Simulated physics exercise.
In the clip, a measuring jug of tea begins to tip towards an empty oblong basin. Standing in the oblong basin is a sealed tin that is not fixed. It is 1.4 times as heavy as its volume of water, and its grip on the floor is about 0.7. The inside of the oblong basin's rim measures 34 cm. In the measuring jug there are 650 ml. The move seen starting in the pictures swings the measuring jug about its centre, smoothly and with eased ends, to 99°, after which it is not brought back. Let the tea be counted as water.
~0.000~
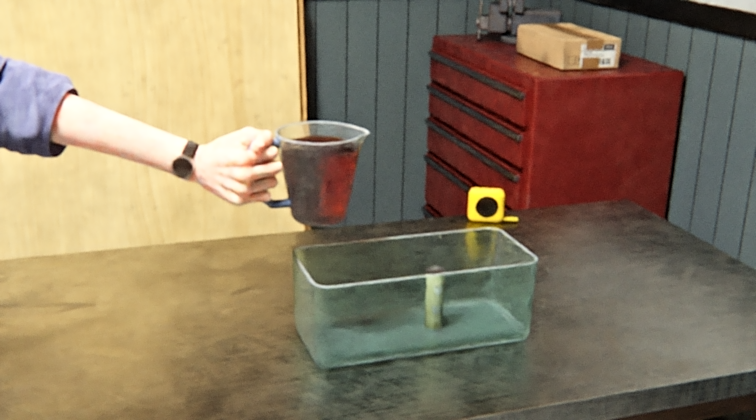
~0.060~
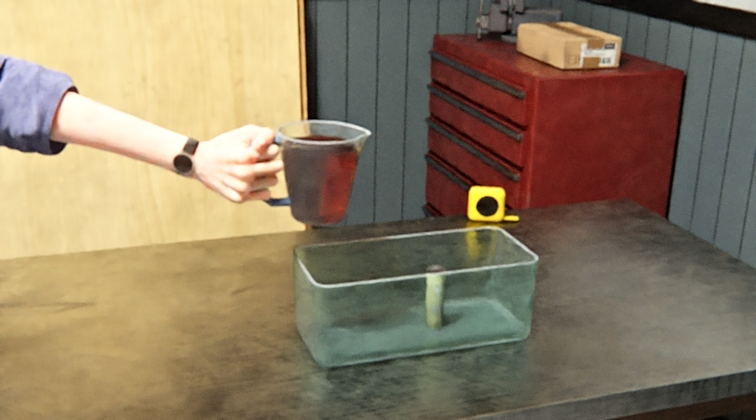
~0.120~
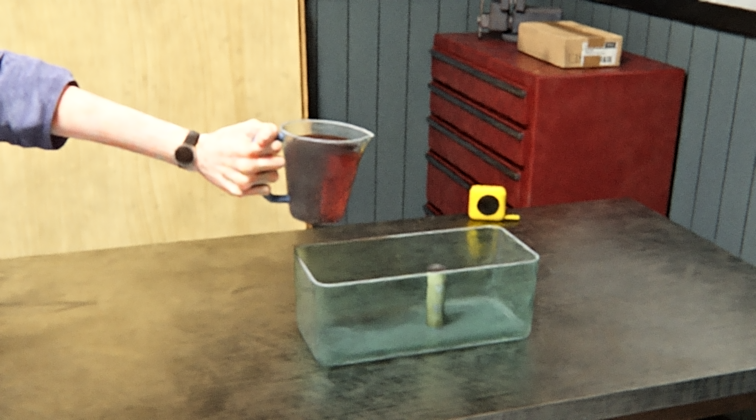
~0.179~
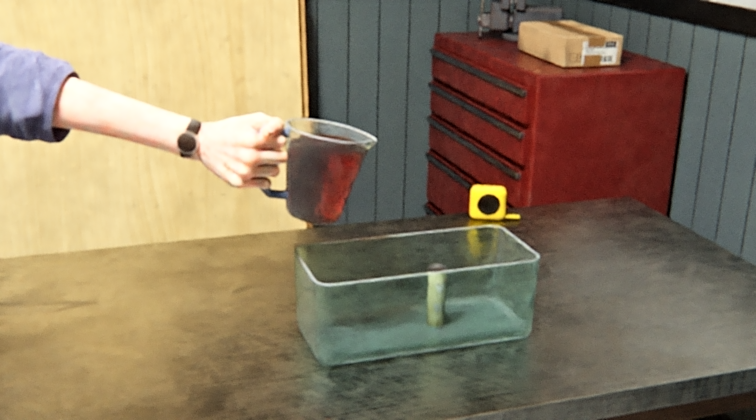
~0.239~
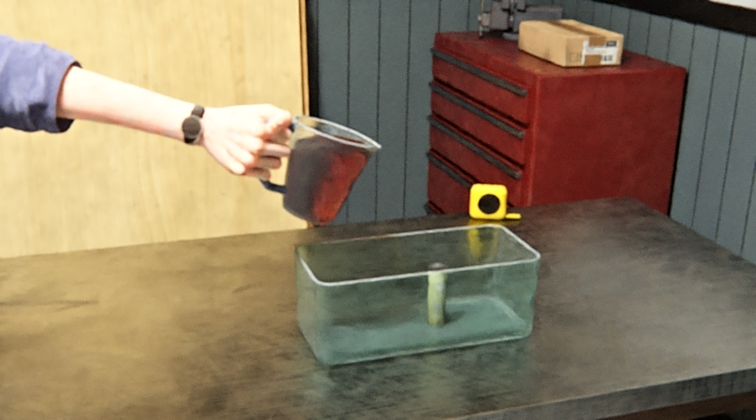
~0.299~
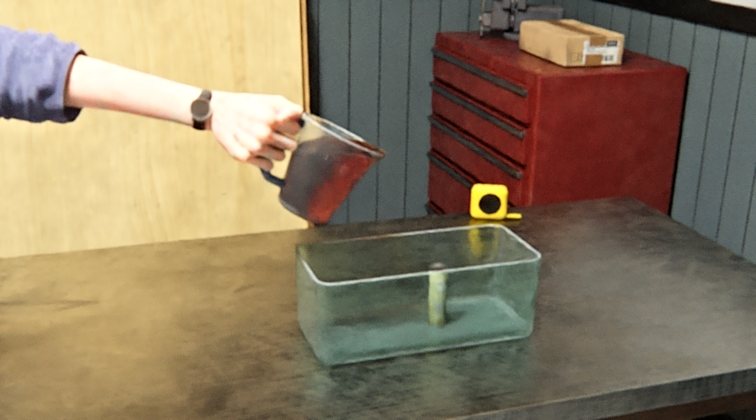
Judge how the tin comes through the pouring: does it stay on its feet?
No, it is tipped.
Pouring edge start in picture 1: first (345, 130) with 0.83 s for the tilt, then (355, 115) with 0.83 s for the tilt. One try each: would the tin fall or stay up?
First it stays on its base; then it stays on its base.
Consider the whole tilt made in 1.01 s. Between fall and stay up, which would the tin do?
It tumbles over, then.
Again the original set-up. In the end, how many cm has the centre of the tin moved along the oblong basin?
The middle of the tin ends some 7.5 cm along the basin.
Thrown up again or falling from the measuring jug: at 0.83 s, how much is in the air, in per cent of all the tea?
Some 14 % is up in the air.
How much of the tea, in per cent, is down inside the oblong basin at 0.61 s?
Some 18 per cent.
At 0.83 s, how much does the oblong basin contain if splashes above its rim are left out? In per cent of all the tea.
My estimate is about 72 percent.
After 0.61 s the tilt is 83° and 58 per cent is still to pour; the tin stands where it began.
After 0.83 s the tilt is 99° and 14 per cent is still to pour; the tin leans 14°.
After 1.07 s the tilt is 99° and 1 per cent is still to pour; the tin lies on its side.
After 1.33 s the tilt is 99° and 0 per cent is still to pour; the tin lies on its side.
In the end the tin lies on its side.
